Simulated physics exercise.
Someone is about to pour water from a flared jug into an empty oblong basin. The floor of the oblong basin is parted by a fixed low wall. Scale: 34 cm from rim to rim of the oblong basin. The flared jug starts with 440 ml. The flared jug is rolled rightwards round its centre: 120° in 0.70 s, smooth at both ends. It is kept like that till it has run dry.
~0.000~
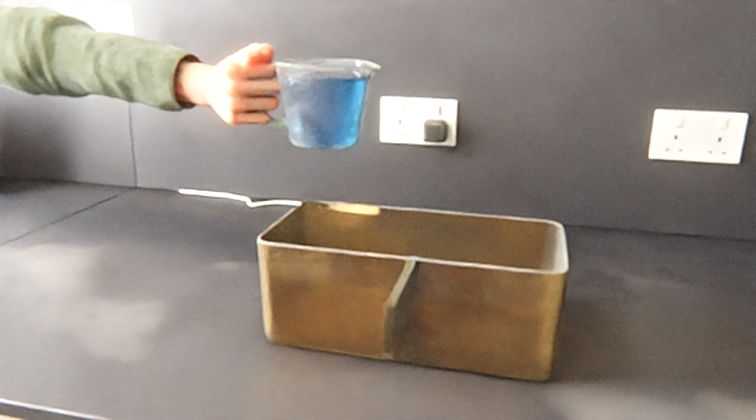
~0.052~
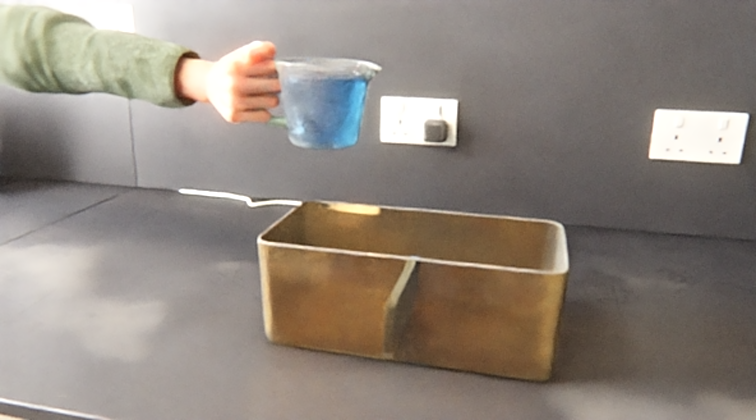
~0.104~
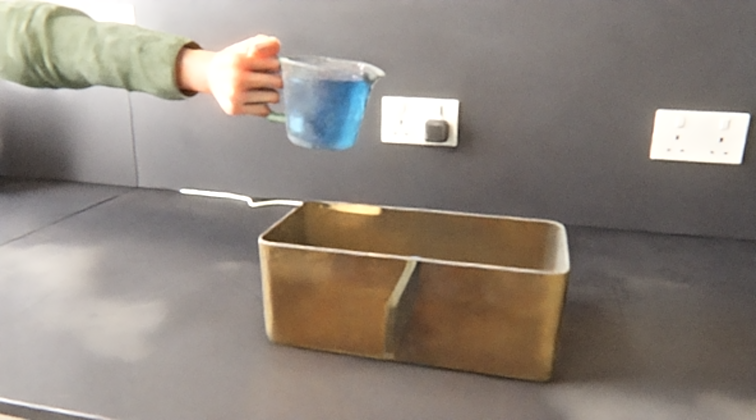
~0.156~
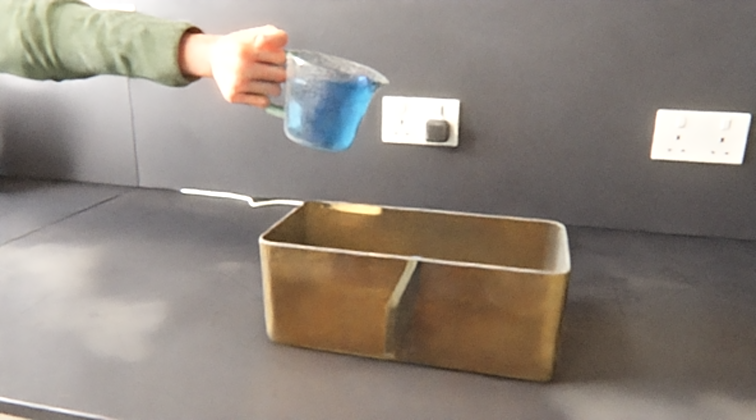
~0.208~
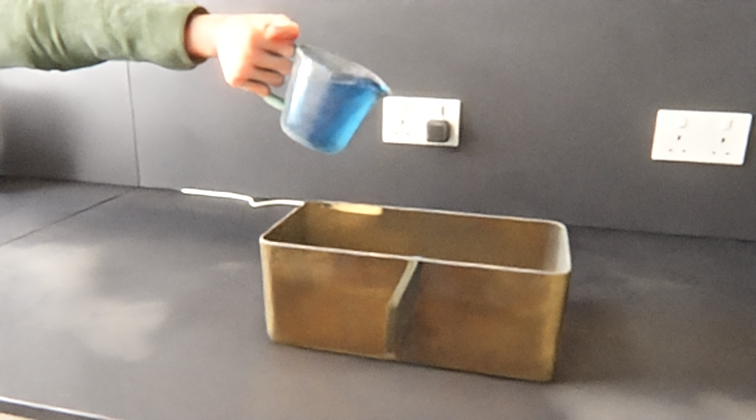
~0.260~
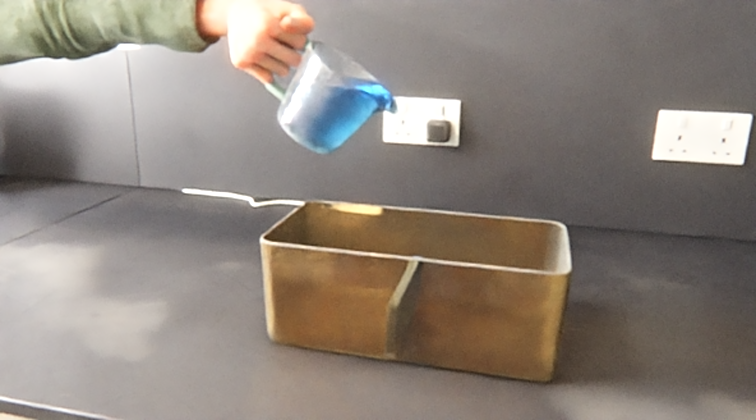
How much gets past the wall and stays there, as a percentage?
Roughly 64 per cent is past the wall.
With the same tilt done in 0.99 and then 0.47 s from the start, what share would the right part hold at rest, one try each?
In turn about 75 and 45 per cent.
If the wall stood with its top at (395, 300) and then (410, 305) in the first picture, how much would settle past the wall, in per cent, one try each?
First 75, then 55 per cent.
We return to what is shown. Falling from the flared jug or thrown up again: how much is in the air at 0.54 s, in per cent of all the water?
About 34 per cent.
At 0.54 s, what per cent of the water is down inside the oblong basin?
Near 38 in a hundred.
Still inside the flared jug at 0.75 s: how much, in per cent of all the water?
Some 1 per cent.
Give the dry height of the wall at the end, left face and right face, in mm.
Some 56 mm on the left and 52 mm on the right.
By 0.54 s the tilt is 106° and 28 per cent is still to pour, 1 is left of the wall and 37 right of it.
By 0.75 s the tilt is 120° and 1 per cent is still to pour, 32 is left of the wall and 64 right of it.
By 0.96 s the tilt is 120° and 0 per cent is still to pour, 35 is left of the wall and 64 right of it.
By 1.20 s the tilt is 120° and 0 per cent is still to pour, 35 is left of the wall and 64 right of it.
At rest 35 per cent lies left of the wall, 64 right of it and 1 outside.
